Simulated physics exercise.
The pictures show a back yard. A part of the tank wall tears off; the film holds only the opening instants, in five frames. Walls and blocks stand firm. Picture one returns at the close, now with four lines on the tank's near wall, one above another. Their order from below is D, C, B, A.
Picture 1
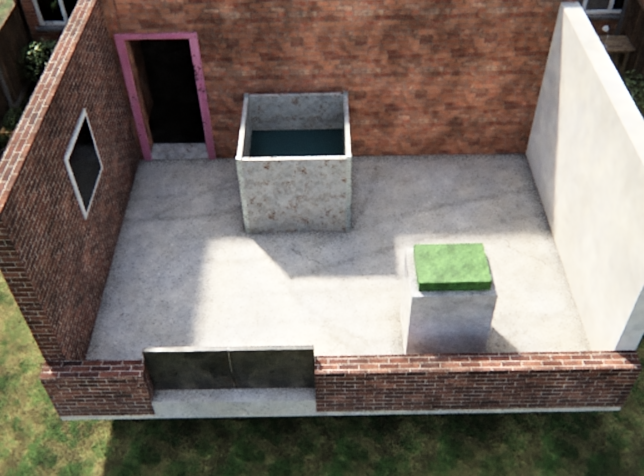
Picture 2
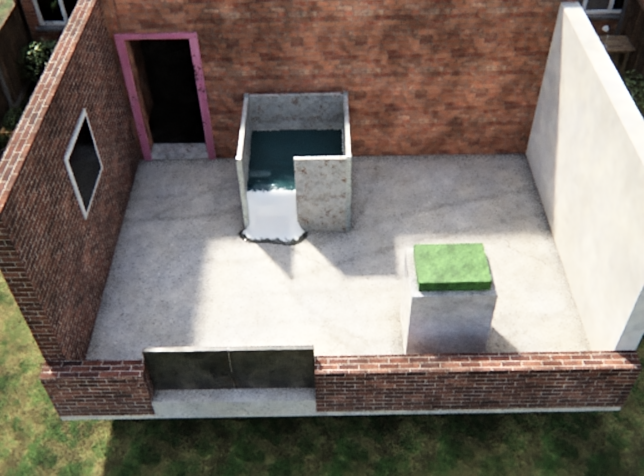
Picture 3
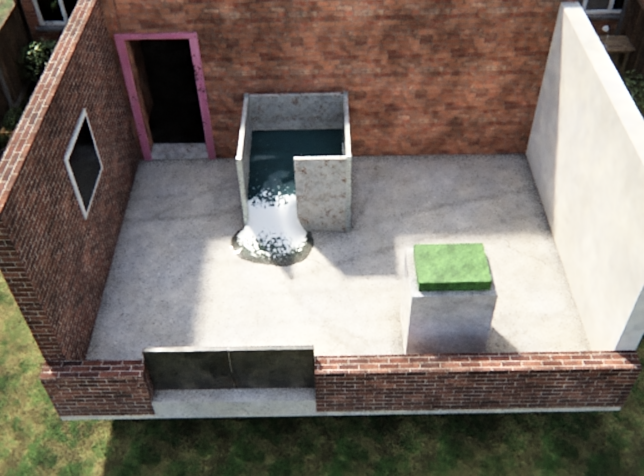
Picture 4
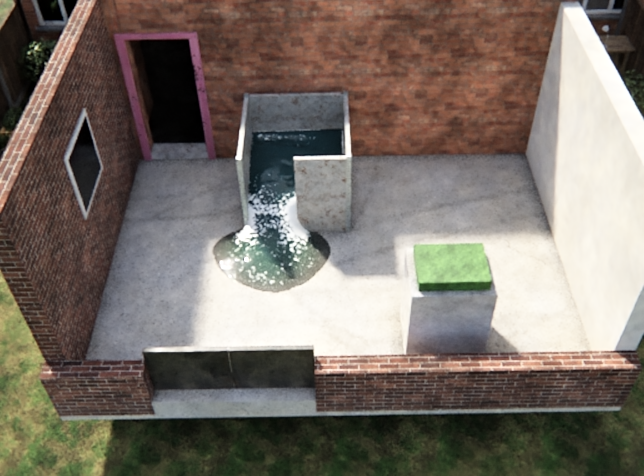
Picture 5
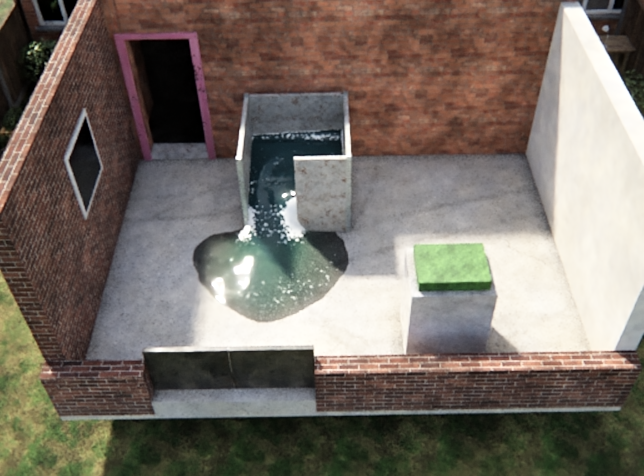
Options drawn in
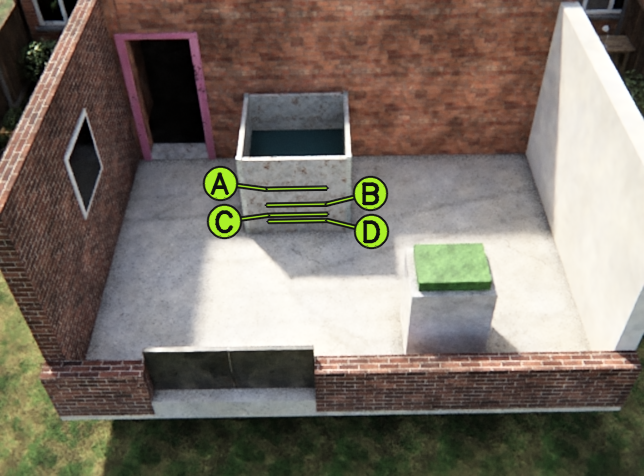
In a back yard walled mostly in brick, a square concrete tank of still water stands near a pink doorway. A section of its front opens, and water pours through the gap, foaming onto the paving. The flow spreads forward and sideways into a widening, rounded dark puddle.
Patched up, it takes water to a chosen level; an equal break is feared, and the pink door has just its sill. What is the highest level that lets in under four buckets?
Go for A.
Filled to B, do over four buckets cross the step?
No, not at all.
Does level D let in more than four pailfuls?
No, that is safe.
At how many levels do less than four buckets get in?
All of the four.
In lime, A at (295, 188); B at (296, 204); C at (297, 214); D at (297, 220); from the bottom up D, C, B, A.
For level A, a splash gets over, under a bucket.
For level B, nothing gets over.
For level C, nothing gets over.
For level D, nothing gets over.
